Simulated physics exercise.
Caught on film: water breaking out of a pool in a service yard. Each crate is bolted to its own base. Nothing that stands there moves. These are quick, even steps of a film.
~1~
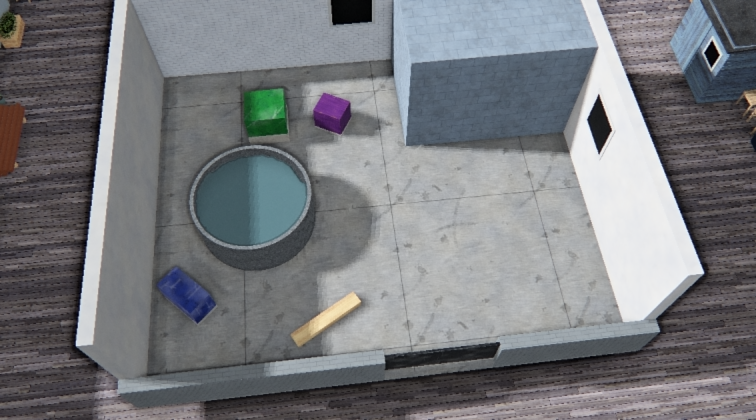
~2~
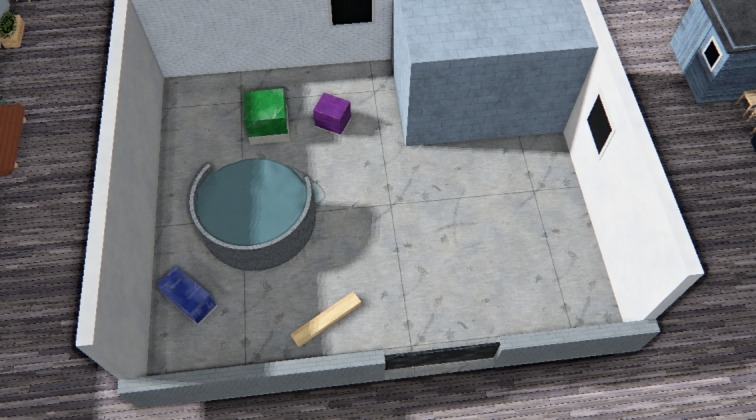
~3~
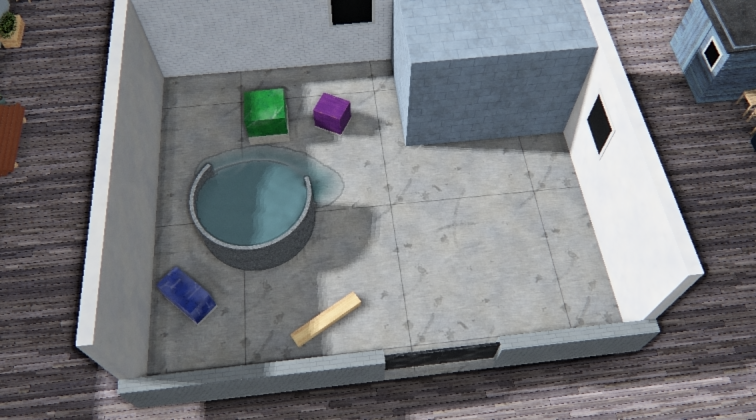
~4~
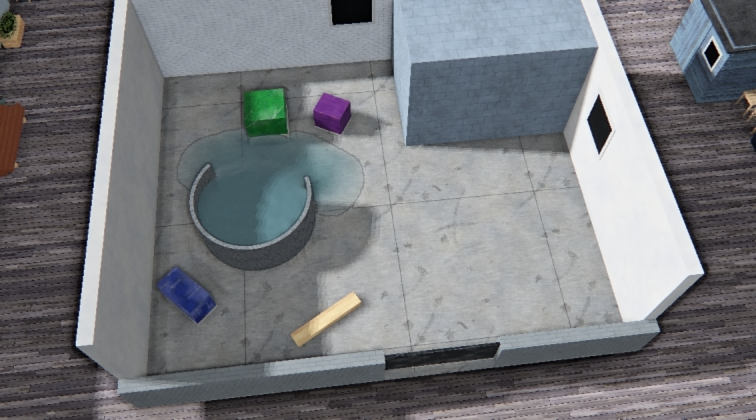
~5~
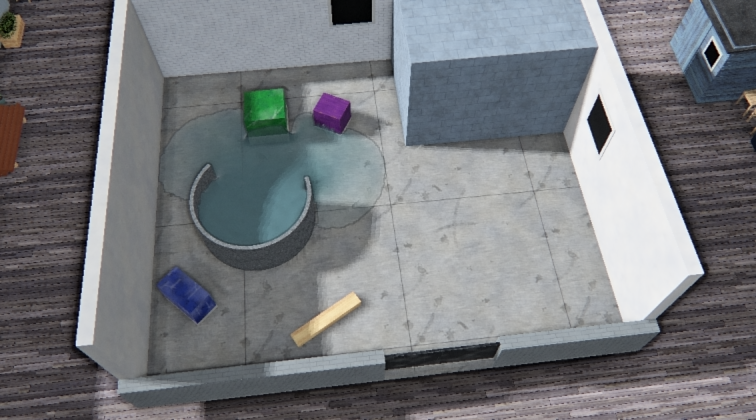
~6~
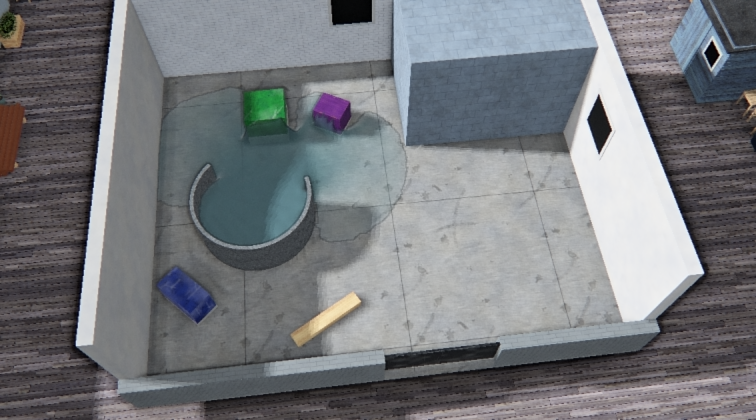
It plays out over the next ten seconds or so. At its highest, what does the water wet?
The blue crate gets wet; the purple crate gets wet; the green crate gets wet.
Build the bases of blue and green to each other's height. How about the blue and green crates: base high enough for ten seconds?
In short: The blue one remains dry; the green one is soaked.
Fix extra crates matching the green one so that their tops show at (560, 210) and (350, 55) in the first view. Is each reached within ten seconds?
In turn: Escapes it, is topped.
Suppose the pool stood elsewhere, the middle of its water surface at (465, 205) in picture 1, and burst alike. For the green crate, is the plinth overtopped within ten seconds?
One by one: Green is safe.
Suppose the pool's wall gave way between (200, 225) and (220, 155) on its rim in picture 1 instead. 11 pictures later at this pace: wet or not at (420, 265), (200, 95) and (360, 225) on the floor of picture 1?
As listed: Clear, under water, no water.
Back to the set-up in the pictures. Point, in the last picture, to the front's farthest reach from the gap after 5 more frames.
Near (496, 143).
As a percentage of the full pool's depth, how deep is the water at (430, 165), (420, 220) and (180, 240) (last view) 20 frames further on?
In that order: 6, 2 and 2 per cent.
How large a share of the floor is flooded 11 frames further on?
About 40 per cent.
A moment on, water covers 35 % of the floor; the blue crate not reached, the purple crate water round its plinth, the green crate water round its plinth.
Next, water covers 40 % of the floor; the blue crate not reached, the purple crate water round its plinth, the green crate water round its plinth.
Then, water covers 60 % of the floor; the blue crate not reached, the purple crate water round its plinth, the green crate water round its plinth.
Later, water covers 75 % of the floor; the blue crate water round its plinth, the purple crate water round its plinth, the green crate water round its plinth.
In the end, water covers 95 % of the floor; the blue crate was topped, the purple crate was topped, the green crate was topped.
